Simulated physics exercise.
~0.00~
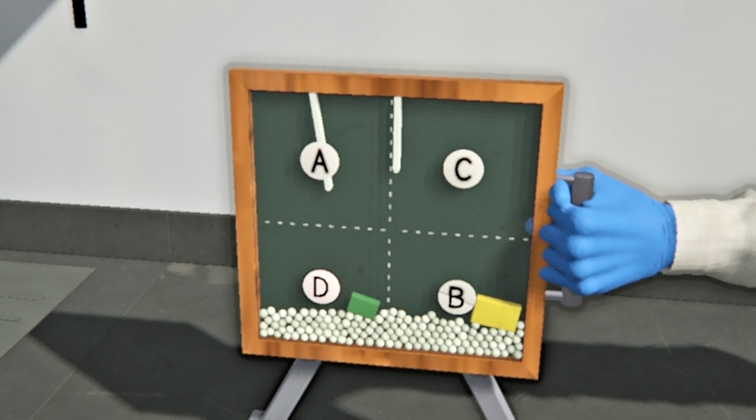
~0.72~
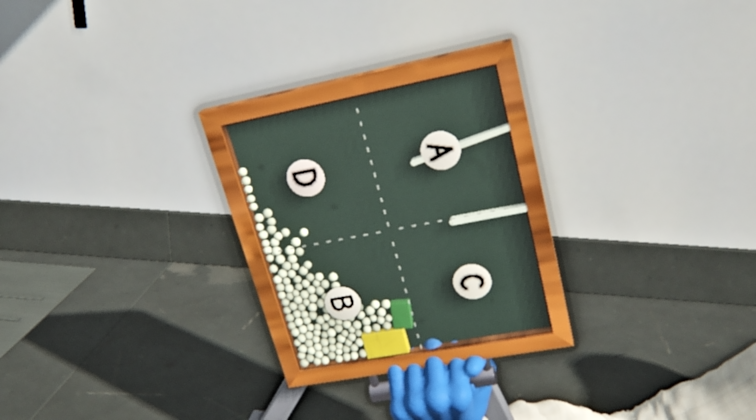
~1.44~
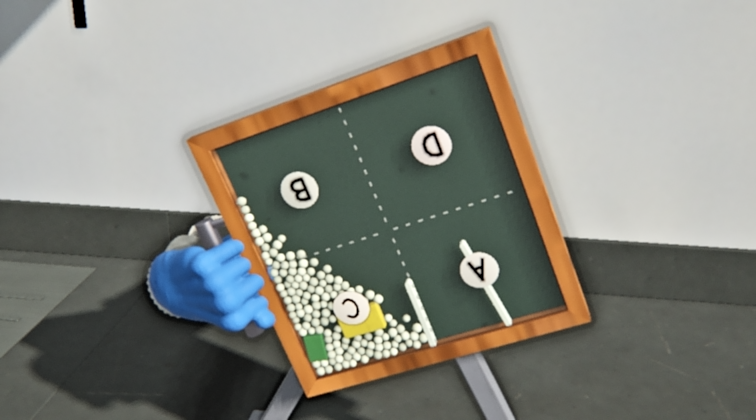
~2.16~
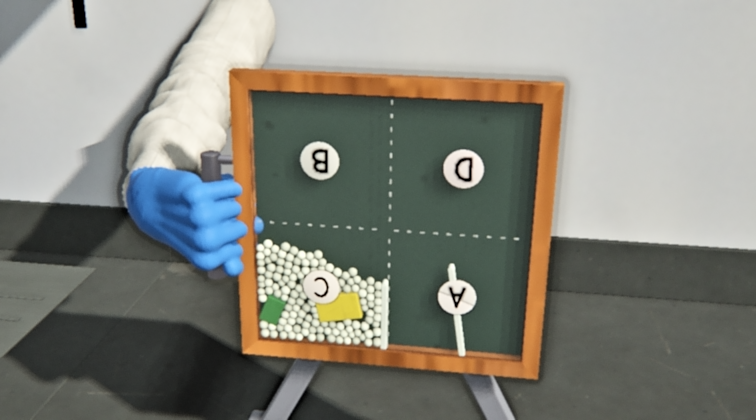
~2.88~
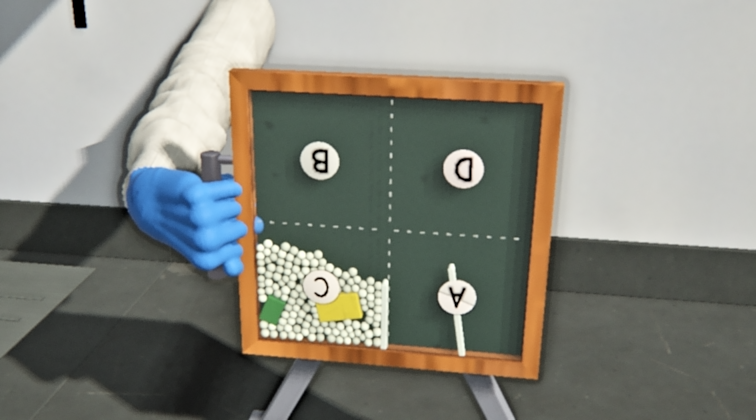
On a gray floor against a pale wall, a wood-framed box with a clear front stands on a stand, its green back marked A, B, C and D. White beads lie in a low layer along the bottom, with a green block and a yellow block resting on them. A blue-gloved hand grips the handle and turns the box clockwise, and the beads slide into a heap around B. As the turn continues, beads and blocks shift into quarter C. The box stops upside down, with everything loose resting in C beside a white divider.
